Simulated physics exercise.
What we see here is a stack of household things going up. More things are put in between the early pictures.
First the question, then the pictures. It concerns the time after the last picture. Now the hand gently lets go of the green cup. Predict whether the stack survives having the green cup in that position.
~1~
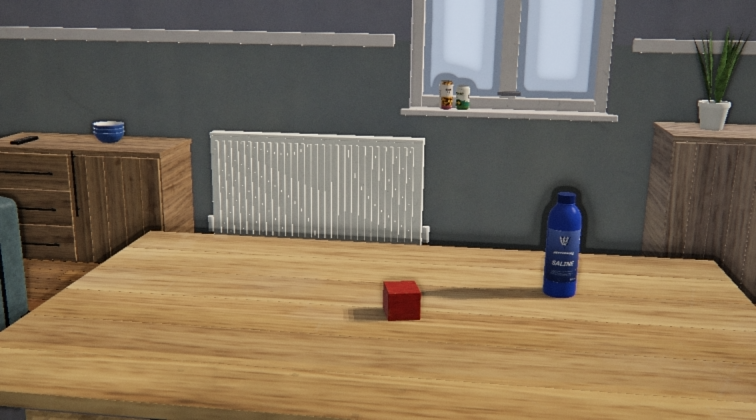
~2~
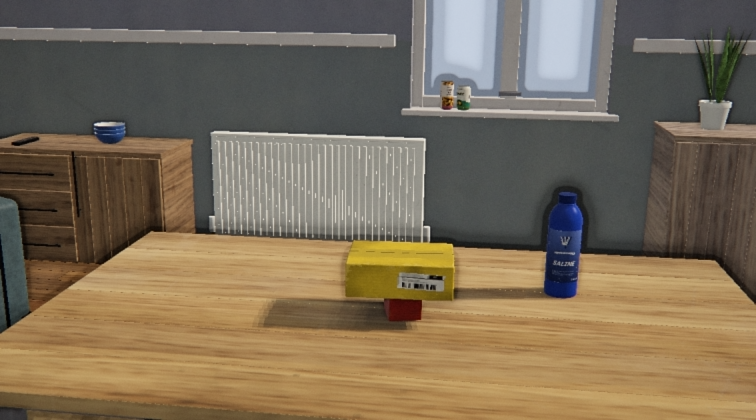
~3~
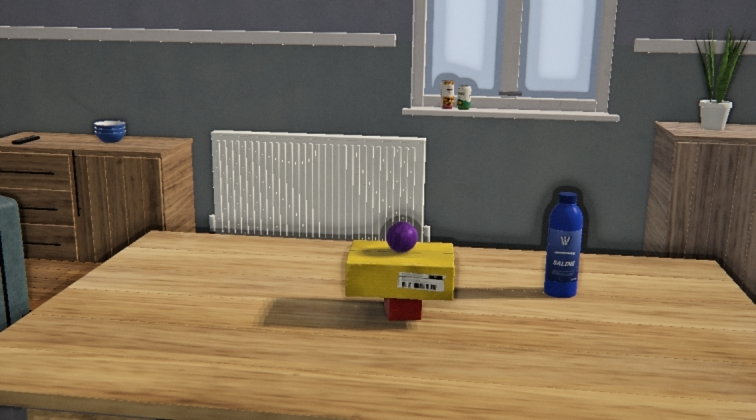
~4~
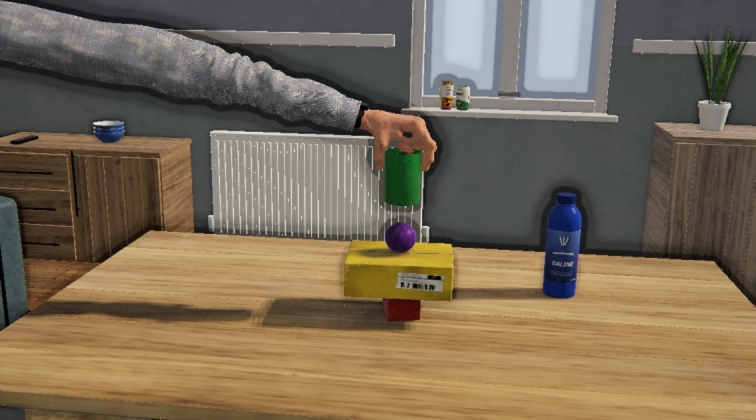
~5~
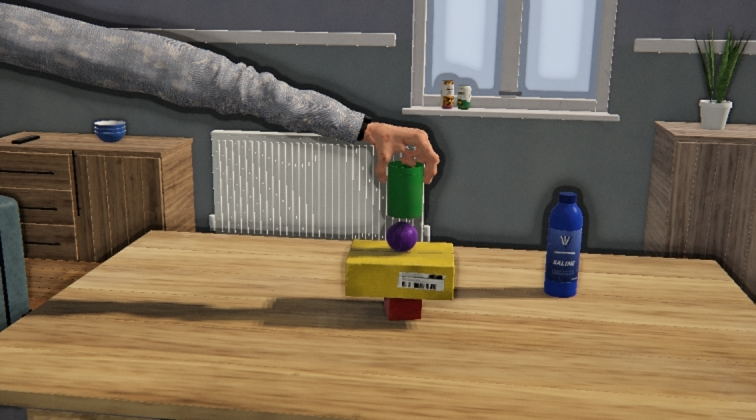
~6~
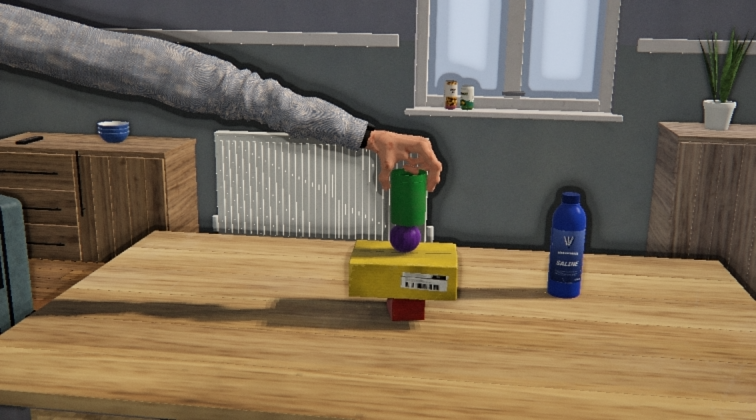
Unsteady.
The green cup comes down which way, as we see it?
Pretty clearly in the rightward direction.
Then, 0.50 s after the last picture, green cup now fallen.
Then, 0.60 s after the last picture, things are still on the move.
Then, 0.70 s after the last picture, as before.
Then, 0.90 s after the last picture, nothing new.
At rest, fallen, green cup; the other 4 in place. Seen from the same camera at the end, green cup near (546, 308). The pile comes apart.
